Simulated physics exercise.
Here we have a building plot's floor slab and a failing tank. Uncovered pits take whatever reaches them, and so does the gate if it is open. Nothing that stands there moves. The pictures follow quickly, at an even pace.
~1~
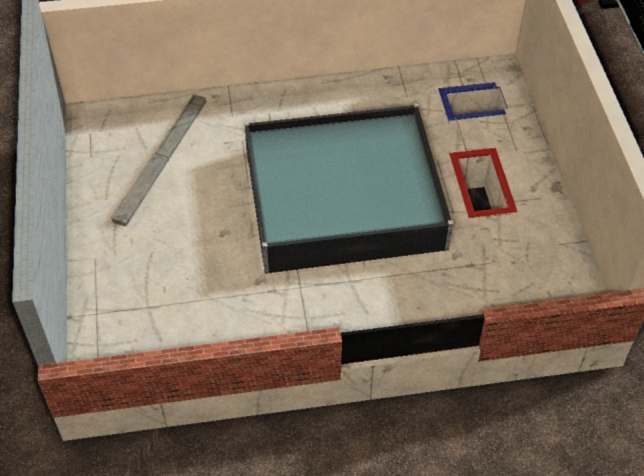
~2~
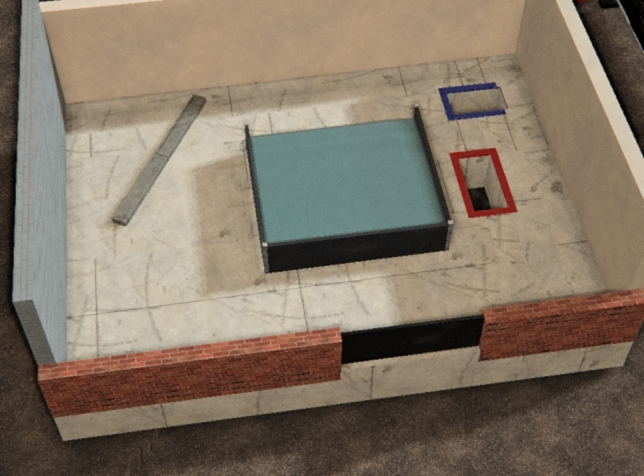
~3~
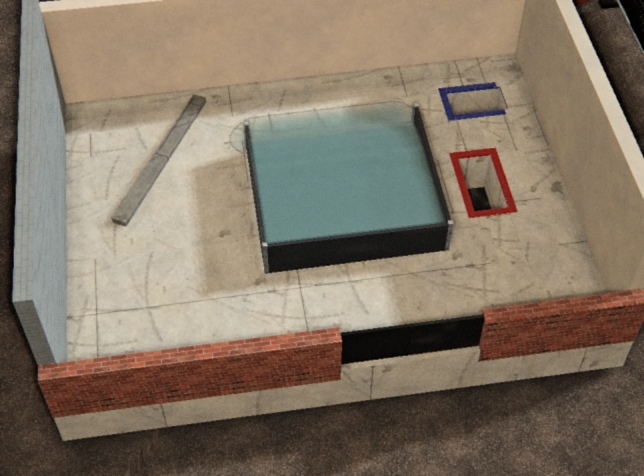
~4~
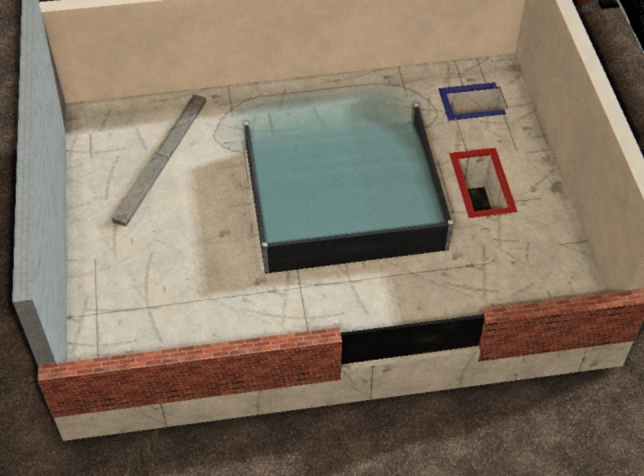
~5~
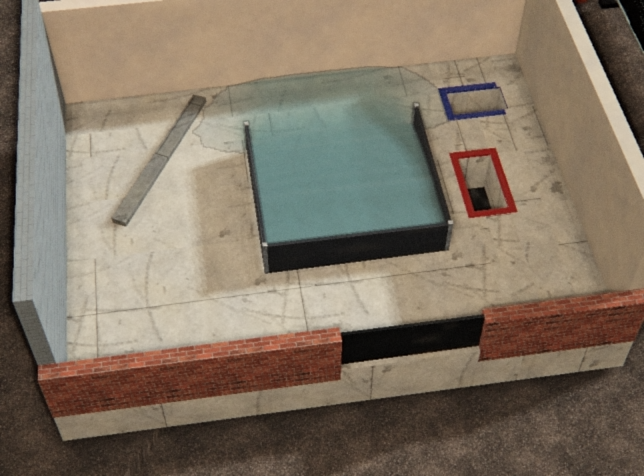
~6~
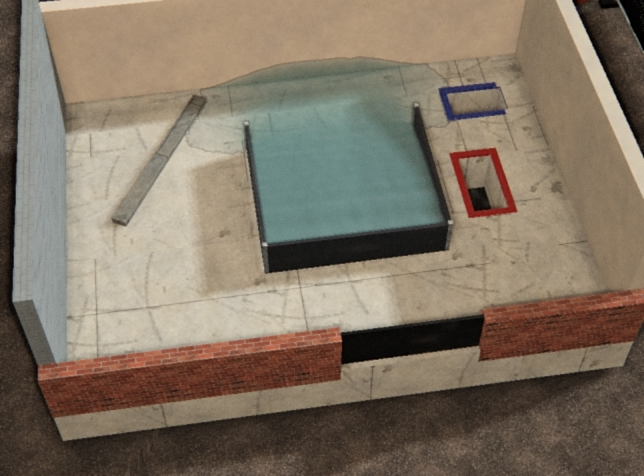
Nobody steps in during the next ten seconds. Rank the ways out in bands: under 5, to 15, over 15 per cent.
In the end: The gate takes not even 5 %; the blue pit takes above 15 %; the red pit takes not even 5 %.
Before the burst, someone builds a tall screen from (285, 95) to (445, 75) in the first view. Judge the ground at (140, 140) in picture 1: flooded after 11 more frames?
At that place: Wet.
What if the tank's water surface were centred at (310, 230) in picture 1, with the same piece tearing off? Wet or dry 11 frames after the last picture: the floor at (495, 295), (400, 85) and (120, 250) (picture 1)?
As listed: Free of water, wet, free of water.
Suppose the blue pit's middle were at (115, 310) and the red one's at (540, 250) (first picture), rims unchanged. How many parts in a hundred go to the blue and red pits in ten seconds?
Parts in a hundred: Blue 20, red 12.
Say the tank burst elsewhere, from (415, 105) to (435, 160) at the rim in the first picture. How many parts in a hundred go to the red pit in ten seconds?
Roughly, in per cent: Red 35.
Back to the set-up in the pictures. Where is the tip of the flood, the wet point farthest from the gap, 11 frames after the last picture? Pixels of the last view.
At about (66, 108).
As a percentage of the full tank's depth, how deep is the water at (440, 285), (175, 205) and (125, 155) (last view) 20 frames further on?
In that order: 0, 10 and 8 per cent.
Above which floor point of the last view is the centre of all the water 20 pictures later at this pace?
Around (299, 142).
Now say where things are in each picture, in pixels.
In the first frame, still water in the water tank at (345, 176).
In the second frame, water pours out on the water tank's far side and has run to a hidden place.
In the third frame, the front is at (238, 134), out from the gap on the water tank's far side.
In the fourth frame, the front is at (220, 136), out from the gap on the water tank's far side.
In the fifth frame, the front is at (210, 112), out from the gap on the water tank's far side.
In the sixth frame, the front is at (207, 89), out from the gap on the water tank's far side.
A moment on, water covers 20 % of the floor; the gate 0 %, the blue pit 0 %, the red pit 0 %.
Next, water covers 30 % of the floor; the gate 0 %, the blue pit 1 %, the red pit 0 %.
Then, water covers 55 % of the floor; the gate 0 %, the blue pit 7 %, the red pit 0 %.
Later, water covers 80 % of the floor; the gate 0 %, the blue pit 17 %, the red pit 2 %.
In the end, water covers 90 % of the floor; the gate 0 %, the blue pit 22 %, the red pit 3 %.
